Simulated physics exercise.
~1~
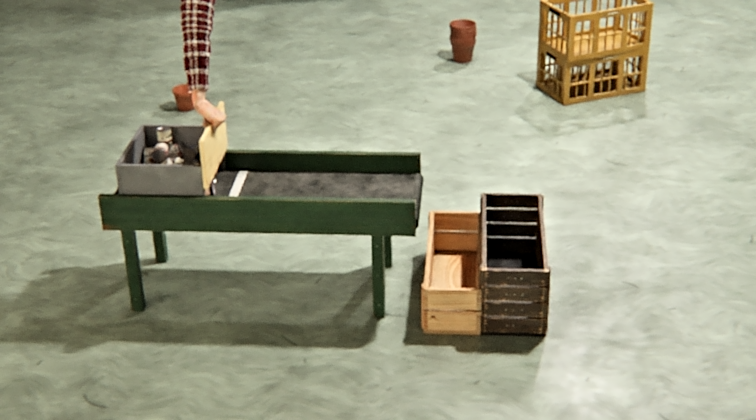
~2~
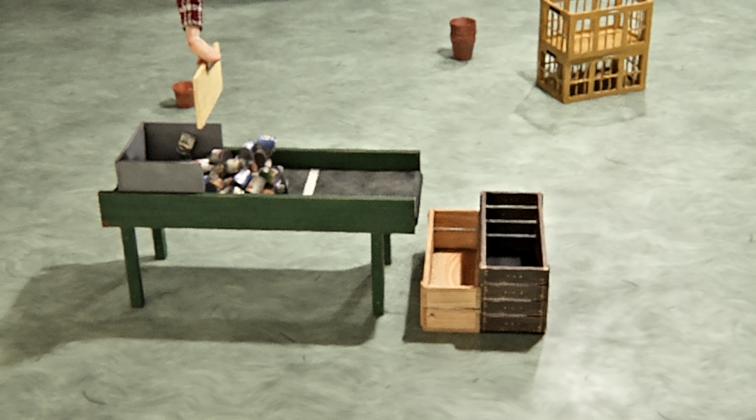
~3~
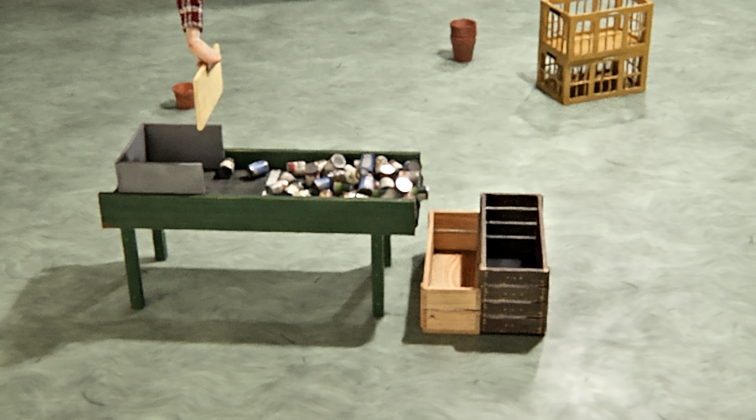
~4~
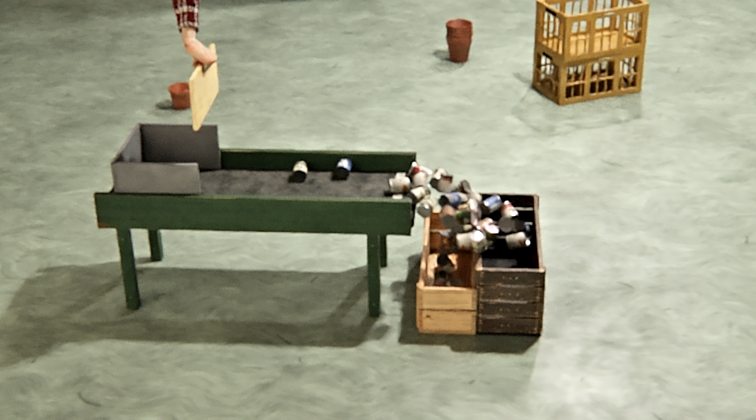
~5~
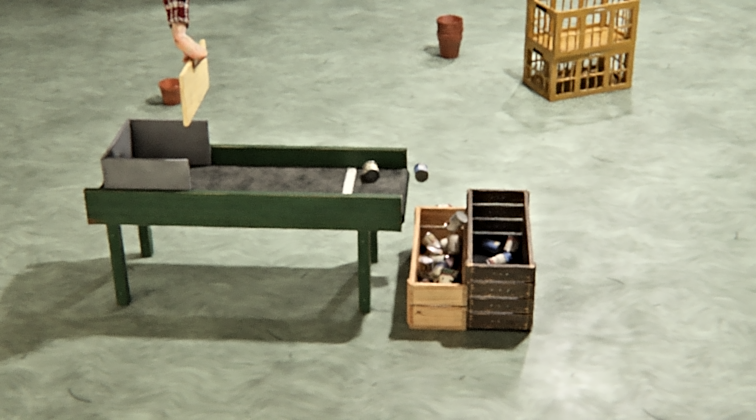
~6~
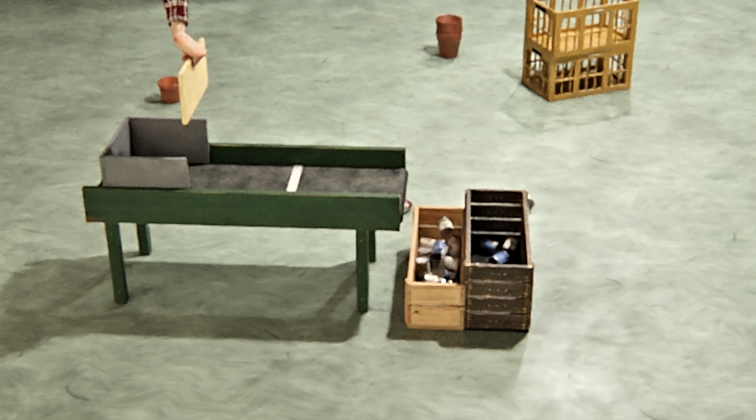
A dark belt with a white stripe runs rightward along a green-sided table on a mottled grey-green floor, seen from slightly above by a gently swaying camera. A hand in a red plaid sleeve lifts a pale gate from the grey pen at its left end, and small tins spill out. They spread along the belt and tumble off the right end toward a light wooden tub and a black box beyond it, while flowerpots and a yellow crate stand behind. The last stragglers drop, leaving the belt empty and more tins in the tub than the box.
